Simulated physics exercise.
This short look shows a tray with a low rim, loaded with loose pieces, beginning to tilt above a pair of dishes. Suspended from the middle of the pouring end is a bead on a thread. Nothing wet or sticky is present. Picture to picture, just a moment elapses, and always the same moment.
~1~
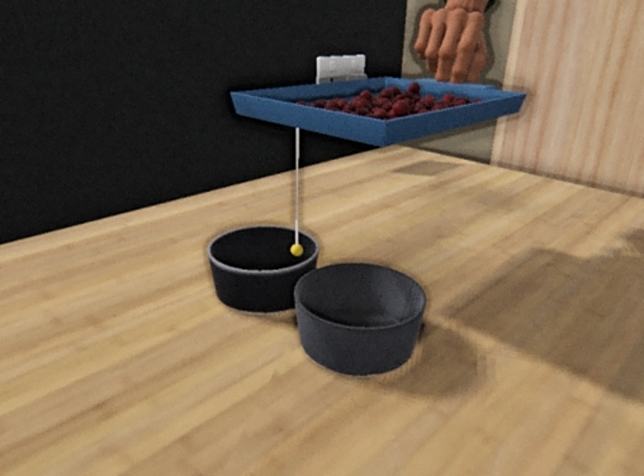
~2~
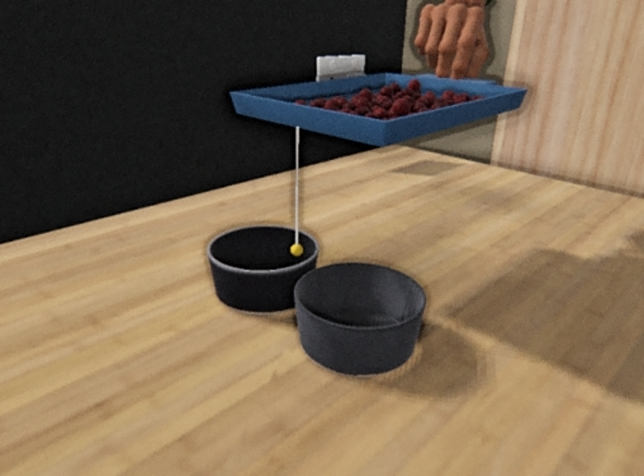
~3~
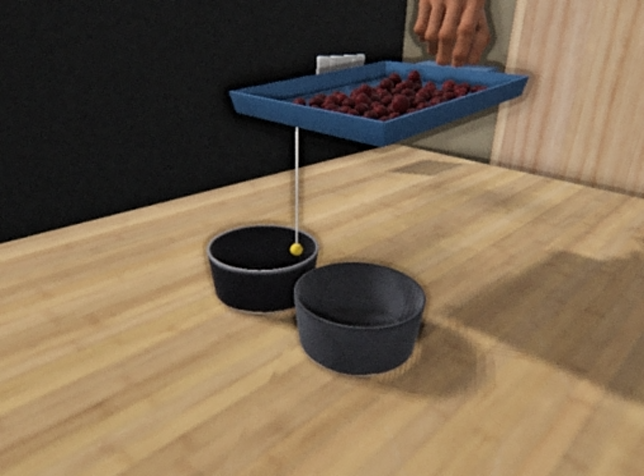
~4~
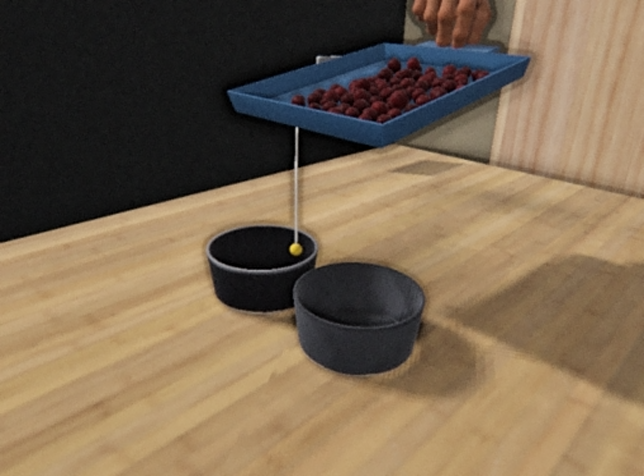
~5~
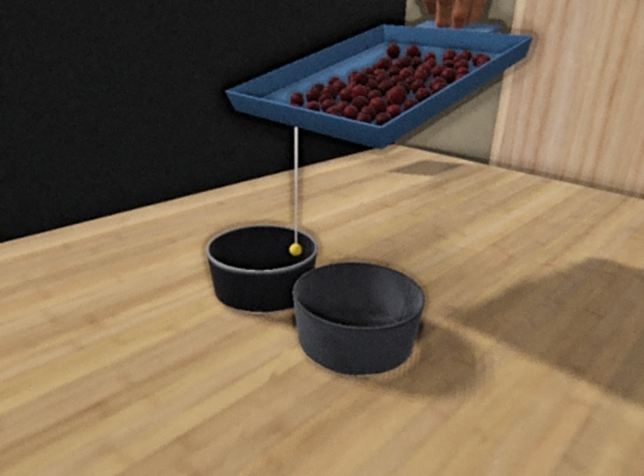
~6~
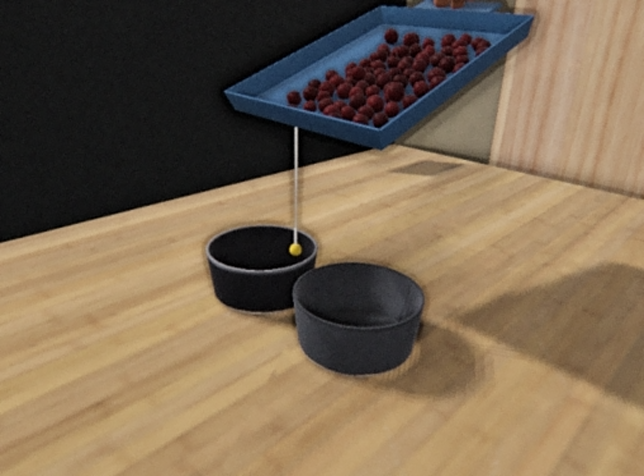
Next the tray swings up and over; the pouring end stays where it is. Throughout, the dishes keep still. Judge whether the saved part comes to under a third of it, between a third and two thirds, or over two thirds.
What lands in the dishes is lower than a third.
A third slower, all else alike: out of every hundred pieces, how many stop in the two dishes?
Near 20 in a hundred.
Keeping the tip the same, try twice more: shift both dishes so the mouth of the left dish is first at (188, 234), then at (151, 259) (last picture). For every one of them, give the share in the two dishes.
Around 30 and then 60 per cent.
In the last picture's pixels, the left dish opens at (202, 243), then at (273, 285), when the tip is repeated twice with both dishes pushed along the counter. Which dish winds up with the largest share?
Try 1: The right-hand one. Try 2: The left-hand one.
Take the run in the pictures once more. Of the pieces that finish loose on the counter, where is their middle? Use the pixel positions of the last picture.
Look around (226, 371) in the last picture.
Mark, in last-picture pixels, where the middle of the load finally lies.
Near pixel (254, 373).
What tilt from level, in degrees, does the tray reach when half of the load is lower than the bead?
The angle is roughly 115° at that point.
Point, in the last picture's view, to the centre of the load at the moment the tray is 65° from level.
The load is centred near (339, 73).
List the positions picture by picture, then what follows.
Corners of the pouring end near (236, 93) and (385, 120), level; middle of the load near (398, 110), dried cherries; left dish near (220, 283); right dish near (314, 339); bead on its thread near (297, 250), in the first picture.
Corners of the pouring end near (236, 92) and (384, 120), level; middle of the load near (399, 108), in the second picture.
Corners of the pouring end near (235, 91) and (383, 121), tipped barely, level across its low end; middle of the load near (399, 101), in the third picture.
Corners of the pouring end near (233, 91) and (382, 123), tipped a little, level across its low end; middle of the load near (398, 92), in the fourth picture.
Corners of the pouring end near (232, 90) and (380, 125), tipped a little, level across its low end; middle of the load near (397, 83), in the fifth picture.
Corners of the pouring end near (230, 90) and (379, 127), tipped clearly, level across its low end; middle of the load near (395, 75); left dish near (219, 282); right dish near (313, 338), in the sixth picture.
Shortly afterwards, tray tipped steeply; all but a few on the tray; only a few outside both.
Next, tray tipped past a quarter turn; all but a few on the tray; only a few outside both.
Some moments later, tray tipped past a quarter turn; near a quarter in the right dish; the bulk outside both.
In the end, tray tipped past a quarter turn; near a quarter in the right dish; none at all in the left dish; the bulk outside both.
